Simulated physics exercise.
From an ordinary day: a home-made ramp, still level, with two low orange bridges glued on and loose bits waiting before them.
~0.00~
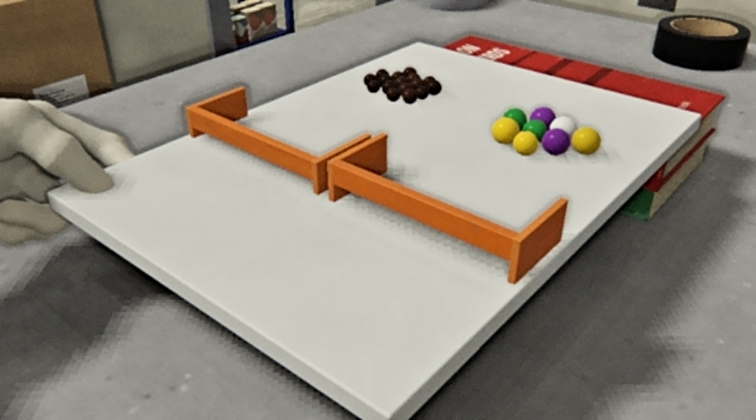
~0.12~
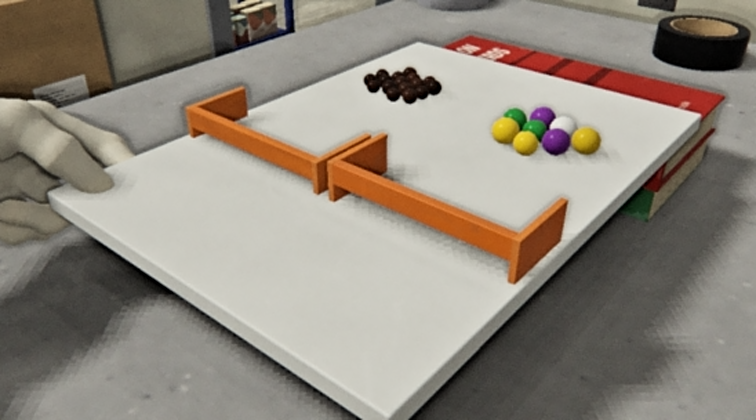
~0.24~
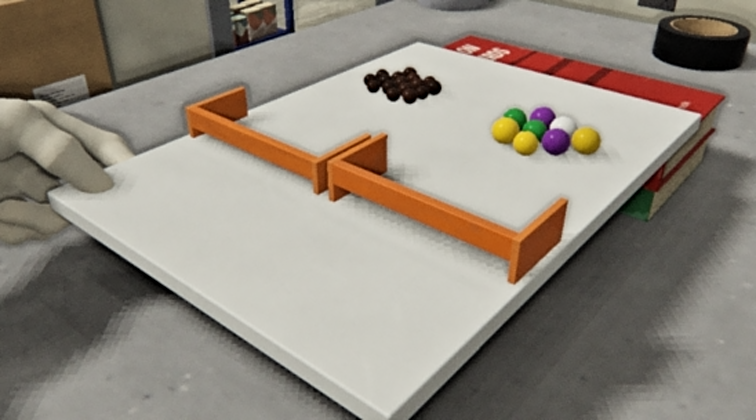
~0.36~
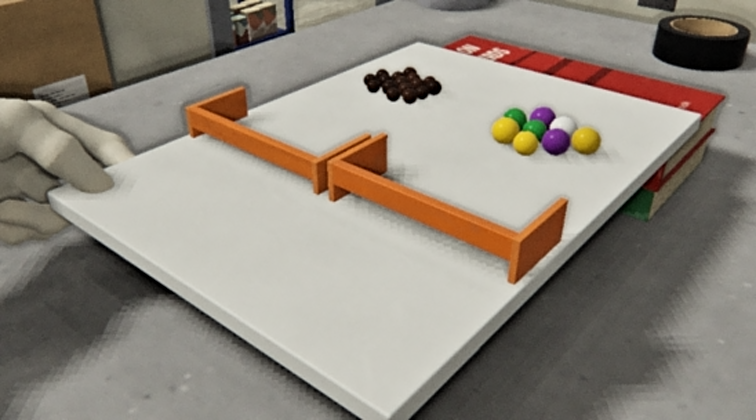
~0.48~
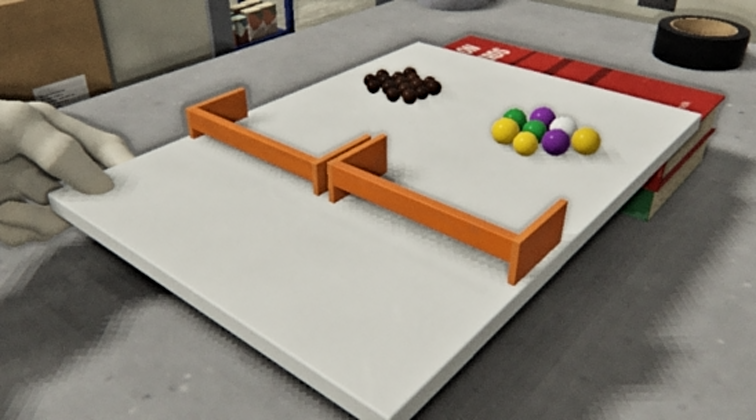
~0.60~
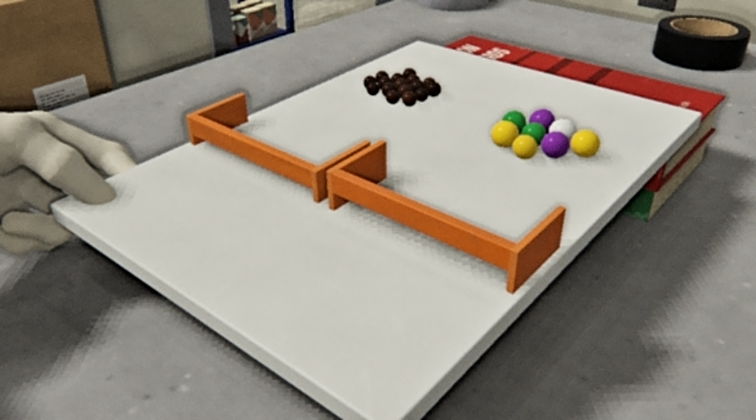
On a grey tabletop, a gloved-looking hand held one end of a white board with orange gates, dark balls and colourful balls on it, then lowered that end very slightly while the balls stayed still.
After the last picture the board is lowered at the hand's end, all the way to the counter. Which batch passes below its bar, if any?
The nearer batch is halted, the farther batch is halted.
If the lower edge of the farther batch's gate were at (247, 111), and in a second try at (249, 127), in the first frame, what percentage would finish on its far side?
Roughly 100 percent, then roughly 100 percent.
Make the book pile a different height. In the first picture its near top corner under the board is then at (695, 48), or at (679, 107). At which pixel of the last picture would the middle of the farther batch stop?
Roughly (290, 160) first, then (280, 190).
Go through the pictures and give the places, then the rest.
Held end of the board (386, 399), level; book pile (547, 100), low, a small part of the board's length; nearer batch (535, 132), a few glass marbles; farther batch (402, 84), a few chocolate balls; nearer gate (418, 206), its slot lower than a piece; farther gate (251, 141), its slot lower than a piece, in the first picture.
Held end of the board (386, 399), level; farther batch (402, 84), in the second picture.
Held end of the board (386, 399), level; nearer batch (535, 132), in the third picture.
Held end of the board (386, 399), level; farther batch (402, 84), in the fourth picture.
Held end of the board (386, 401), level; nearer batch (534, 132), in the fifth picture.
Held end of the board (386, 413), down by 2°; book pile (547, 100); nearer batch (534, 135), not moving; farther batch (401, 86), not moving; nearer gate (417, 216); farther gate (251, 150), in the sixth picture.
By 0.86 s, board sloping at 8°; nearer batch where it was; farther batch on its way down.
By 1.13 s, board resting at 11°; nearer batch on its way down; farther batch on its way down.
By 1.45 s, board resting at 11°; nearer batch has reached its gate; farther batch has reached its gate.
When it is over (2.0 s), board resting at 11°; nearer batch gathered behind its gate; farther batch gathered behind its gate.
